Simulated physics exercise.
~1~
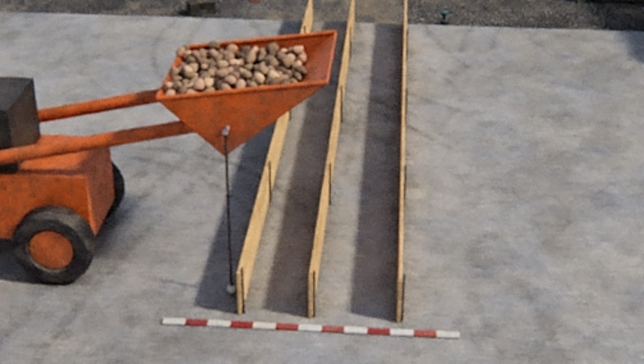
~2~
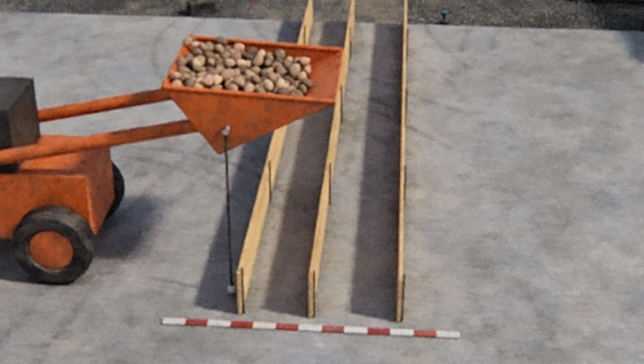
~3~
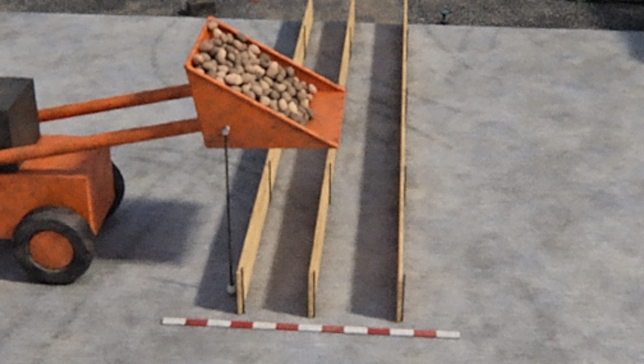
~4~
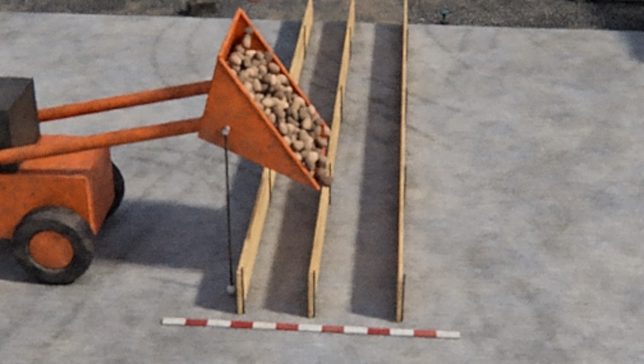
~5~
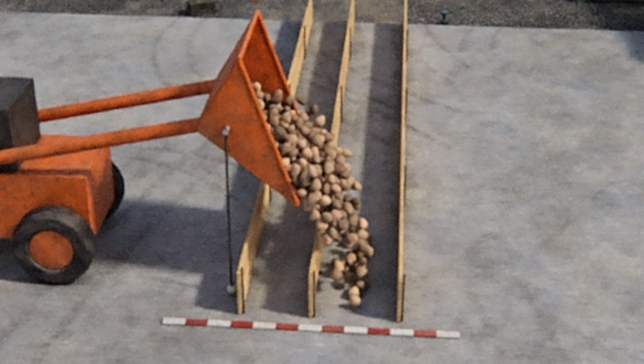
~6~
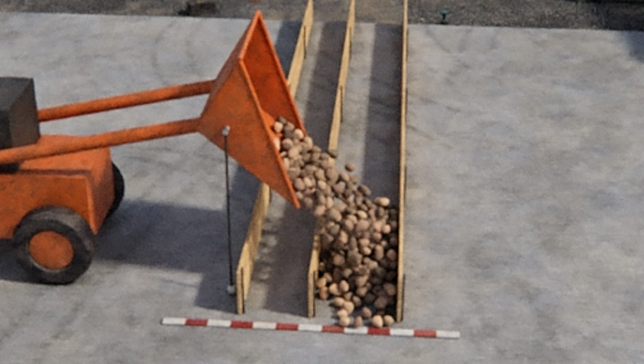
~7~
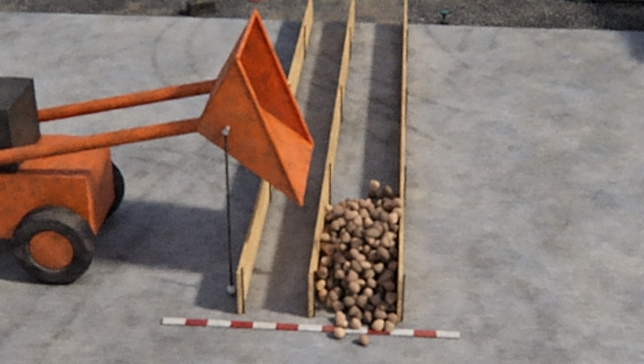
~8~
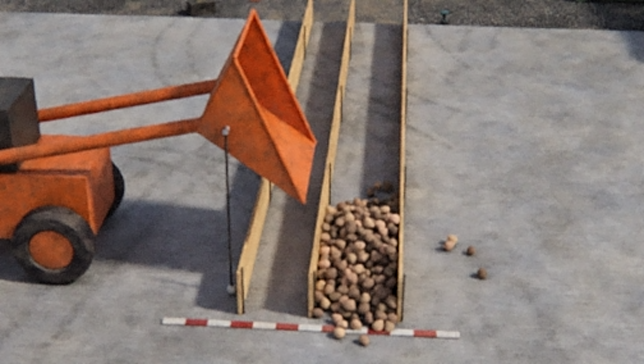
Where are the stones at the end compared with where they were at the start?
At the start the stones are heaped in the raised orange bucket. At the end nearly all lie in a pile on the ground between the middle and right boards, lower and further right, with a few stray ones beyond the right board.
